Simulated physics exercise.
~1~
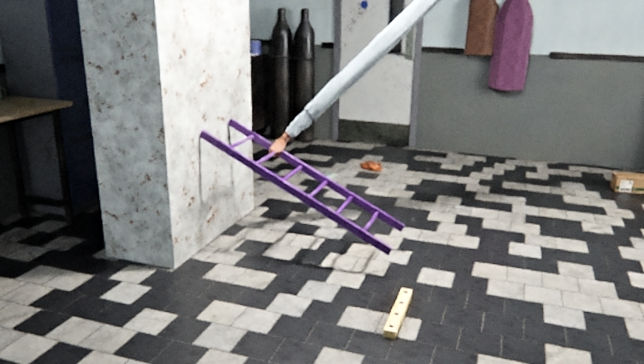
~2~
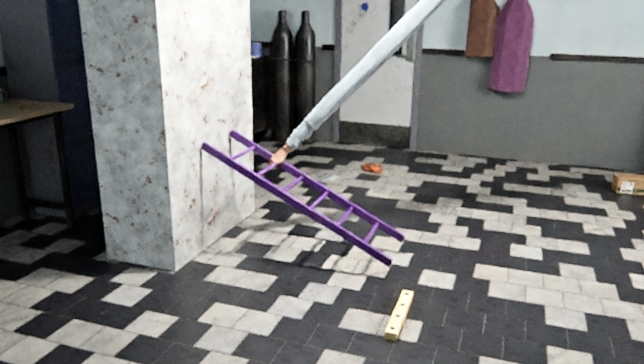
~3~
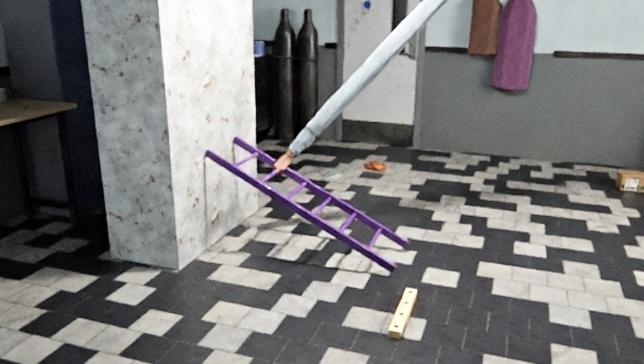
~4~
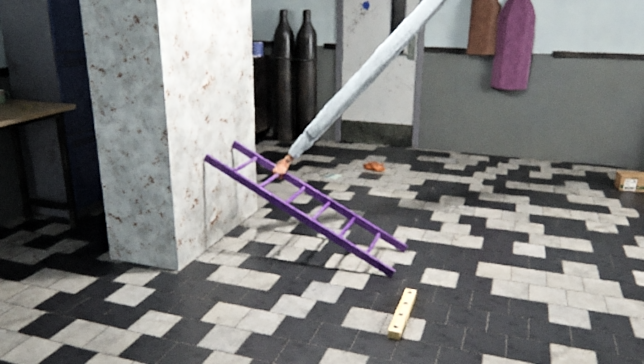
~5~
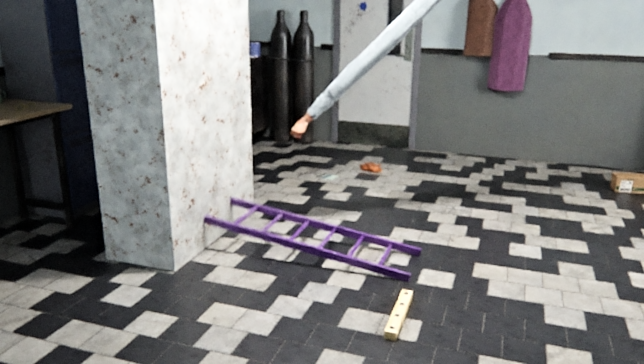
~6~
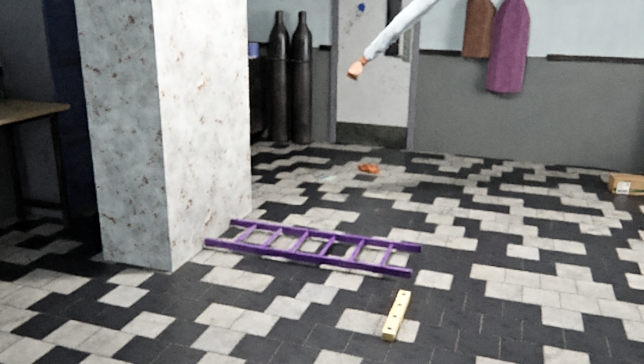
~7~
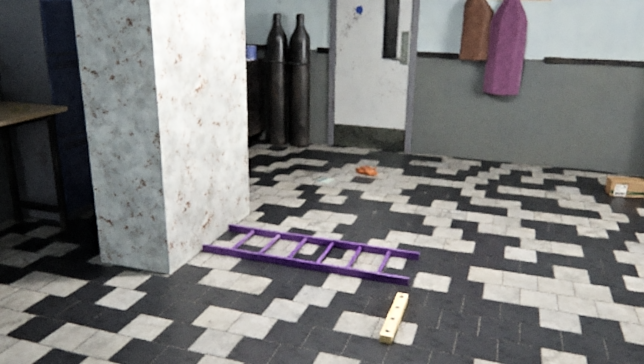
In the video, a hand lowers a small purple ladder leaning against a pale, speckled column on a black-and-white tiled floor, then lets go and withdraws. The ladder slips down and ends lying flat on the floor, while a yellowish batten nearby stays still.
